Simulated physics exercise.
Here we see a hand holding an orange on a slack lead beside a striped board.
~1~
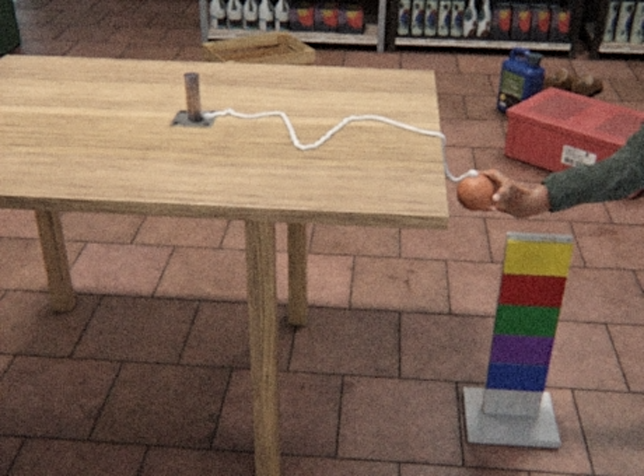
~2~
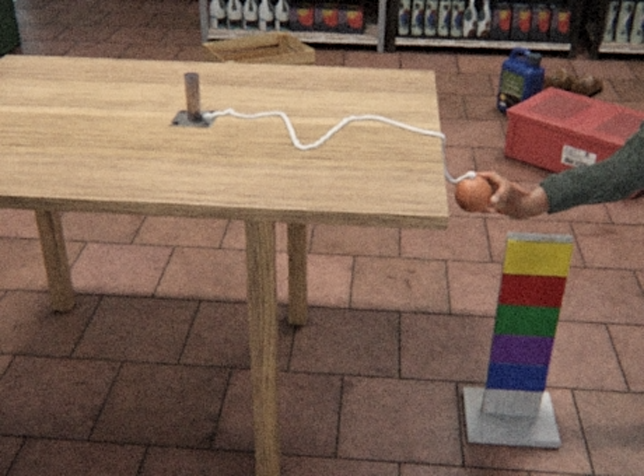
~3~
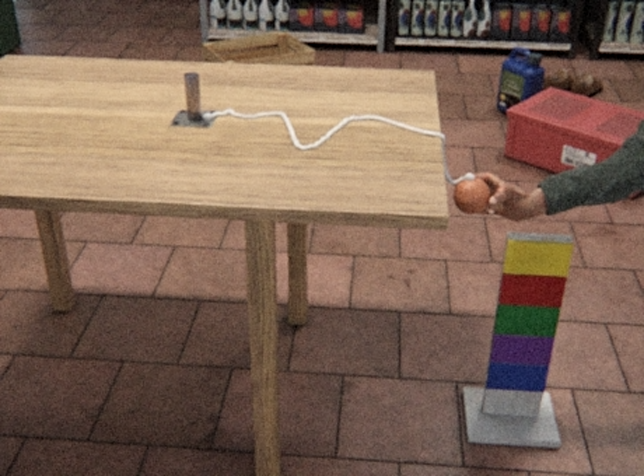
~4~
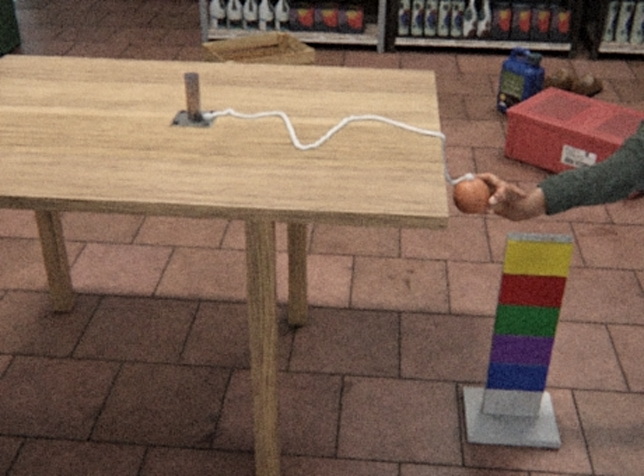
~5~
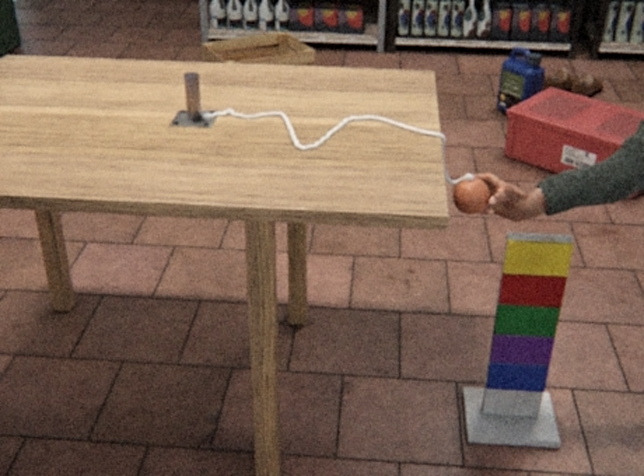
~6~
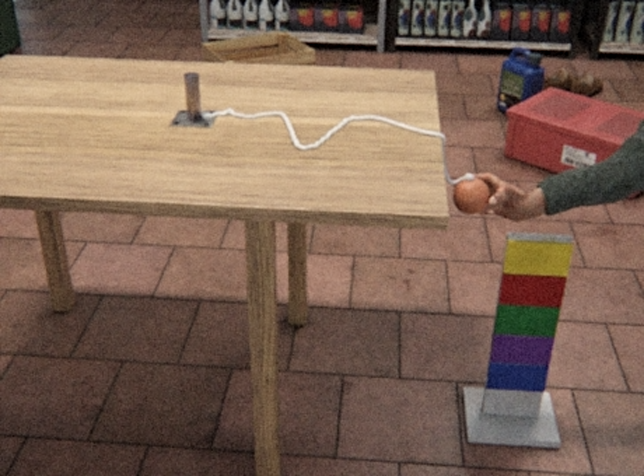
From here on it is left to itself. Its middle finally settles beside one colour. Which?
Purple.
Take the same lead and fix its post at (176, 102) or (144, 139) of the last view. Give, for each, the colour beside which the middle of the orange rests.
Try one - green; try two - green.
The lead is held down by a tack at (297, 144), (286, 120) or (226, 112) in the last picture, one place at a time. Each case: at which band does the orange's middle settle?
Each in turn comes out as red, green, purple.
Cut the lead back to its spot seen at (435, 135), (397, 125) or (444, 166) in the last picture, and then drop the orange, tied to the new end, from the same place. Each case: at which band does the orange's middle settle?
First try: Red; second try: Yellow; third try: Green.
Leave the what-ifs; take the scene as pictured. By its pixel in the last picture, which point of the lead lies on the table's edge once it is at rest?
It lies at about (331, 133).
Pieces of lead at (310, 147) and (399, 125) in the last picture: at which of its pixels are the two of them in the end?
At (403, 134), then (432, 231).
Early on, orange near (418, 311); level with green.
Midway, orange near (430, 333); level with purple.
Finally, orange near (419, 338); level with purple. Its middle rests at the purple band.
